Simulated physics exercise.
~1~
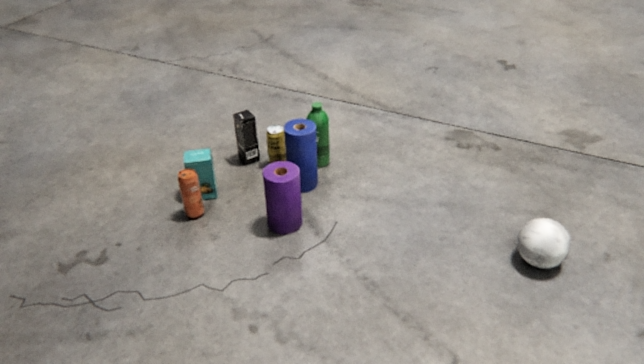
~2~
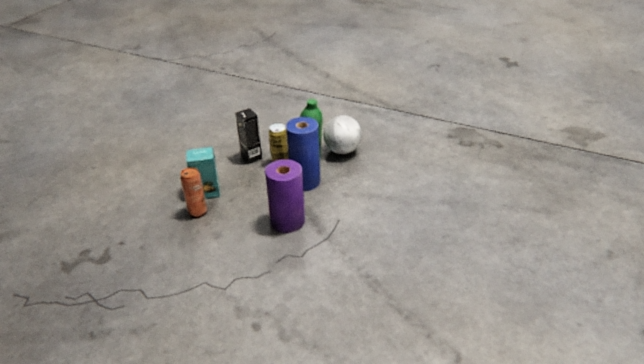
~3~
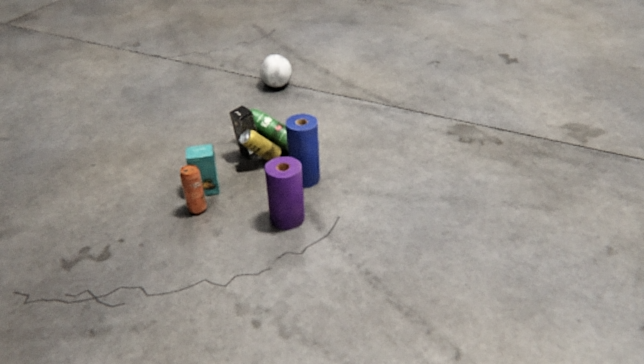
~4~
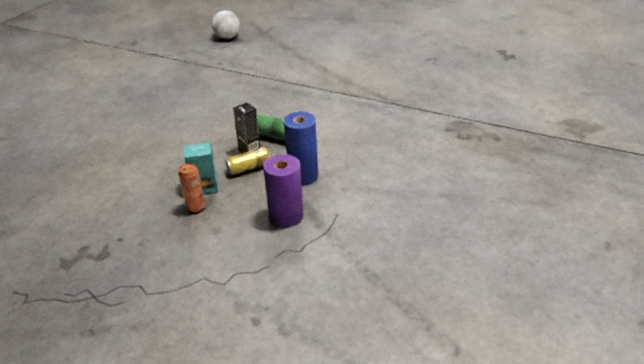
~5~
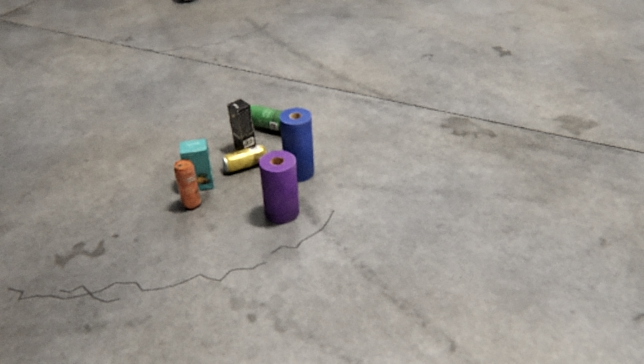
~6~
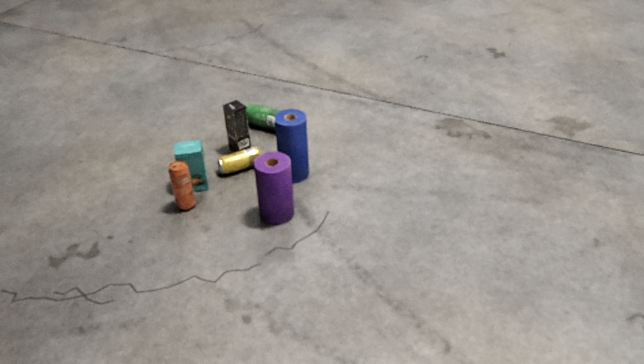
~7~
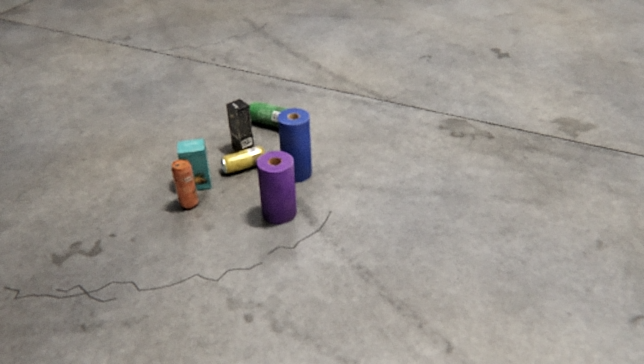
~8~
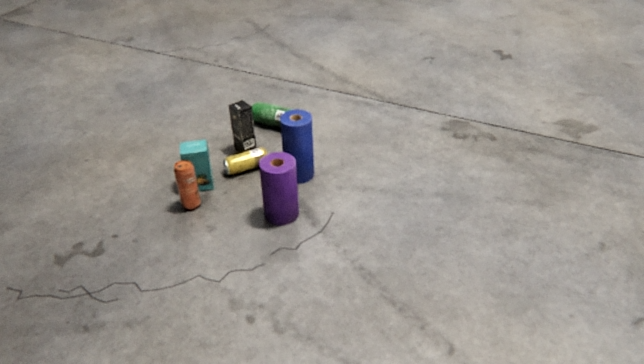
A white ball rolls in from the right, topples a green bottle and yellow can, and exits.
